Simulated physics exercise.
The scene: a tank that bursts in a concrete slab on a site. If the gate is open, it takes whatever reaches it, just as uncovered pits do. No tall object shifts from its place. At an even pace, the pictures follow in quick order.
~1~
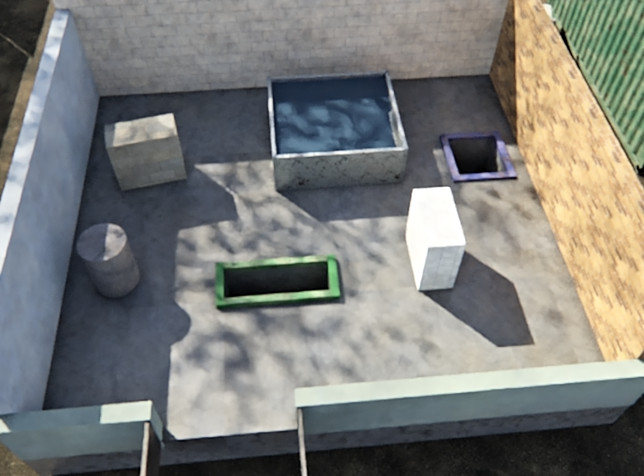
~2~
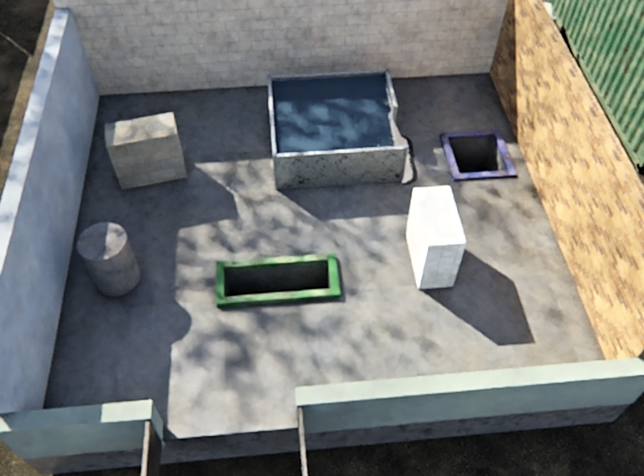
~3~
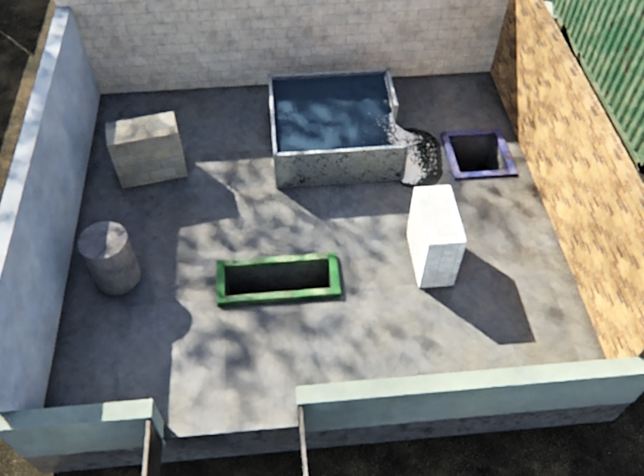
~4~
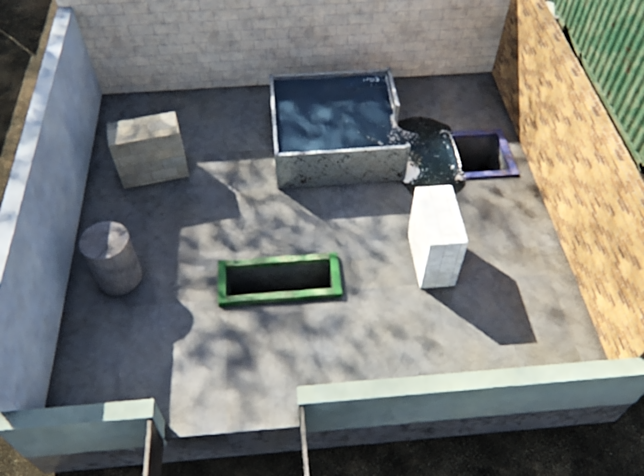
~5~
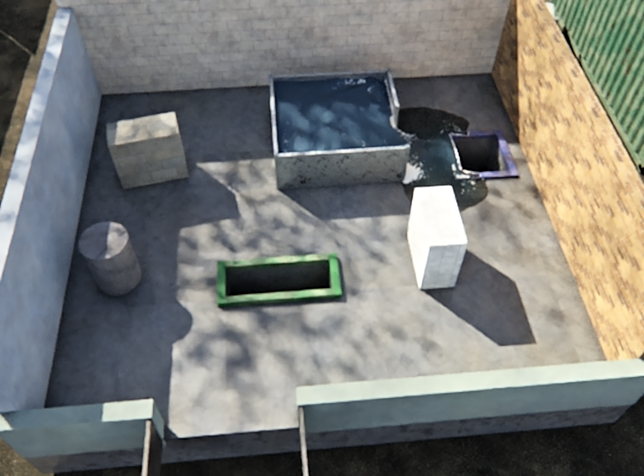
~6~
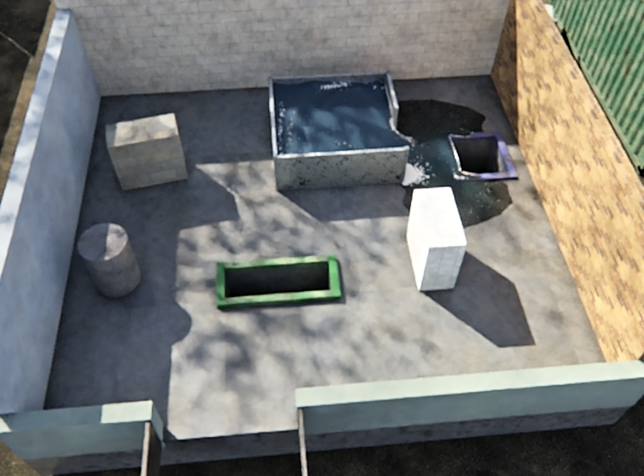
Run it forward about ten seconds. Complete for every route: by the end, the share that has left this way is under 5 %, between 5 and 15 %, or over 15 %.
By the end, the share via the gate is under 5 %; the share via the green pit is under 5 %; the share via the blue pit is over 15 %.
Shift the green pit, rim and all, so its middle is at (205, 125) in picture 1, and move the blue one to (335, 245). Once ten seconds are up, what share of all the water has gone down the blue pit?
Share, blue pit, approx.: 0 in a hundred.
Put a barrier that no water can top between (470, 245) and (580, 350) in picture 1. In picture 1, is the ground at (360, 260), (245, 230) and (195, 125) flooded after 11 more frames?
Result in the order given: Unaffected, unaffected, unaffected.
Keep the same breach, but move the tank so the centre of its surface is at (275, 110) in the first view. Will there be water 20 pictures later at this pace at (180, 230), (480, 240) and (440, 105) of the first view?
Outcome, in sequence: Unwetted, wetted, wetted.
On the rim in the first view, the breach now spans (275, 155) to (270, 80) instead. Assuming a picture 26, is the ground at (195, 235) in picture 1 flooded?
Check at the given point: Inundated.
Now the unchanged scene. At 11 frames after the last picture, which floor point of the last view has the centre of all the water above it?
(373, 156).
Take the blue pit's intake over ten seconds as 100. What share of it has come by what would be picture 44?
Some 85 per cent.
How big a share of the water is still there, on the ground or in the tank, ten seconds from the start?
I'd put it at about 56 per cent.
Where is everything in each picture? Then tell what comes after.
In the first frame, the tank at (334, 115) is whole and still.
In the second frame, water pours out at (396, 150) and has run to (411, 180).
In the third frame, water pours out at (396, 149) and has run to (426, 135).
In the fourth frame, water pours out at (398, 150) and has run to (445, 128).
In the fifth frame, the front is at (461, 121), out from the gap at (397, 151).
In the sixth frame, water pours out at (397, 152) and has run to (506, 201).
A moment on, water covers 15 % of the floor; the gate 0 %, the green pit 0 %, the blue pit 11 %.
Next, water covers 20 % of the floor; the gate 0 %, the green pit 0 %, the blue pit 19 %.
Then, water covers 30 % of the floor; the gate 0 %, the green pit 0 %, the blue pit 28 %.
Later, water covers 50 % of the floor; the gate 0 %, the green pit 0 %, the blue pit 39 %.
In the end, water covers 70 % of the floor; the gate 1 %, the green pit 0 %, the blue pit 44 %.
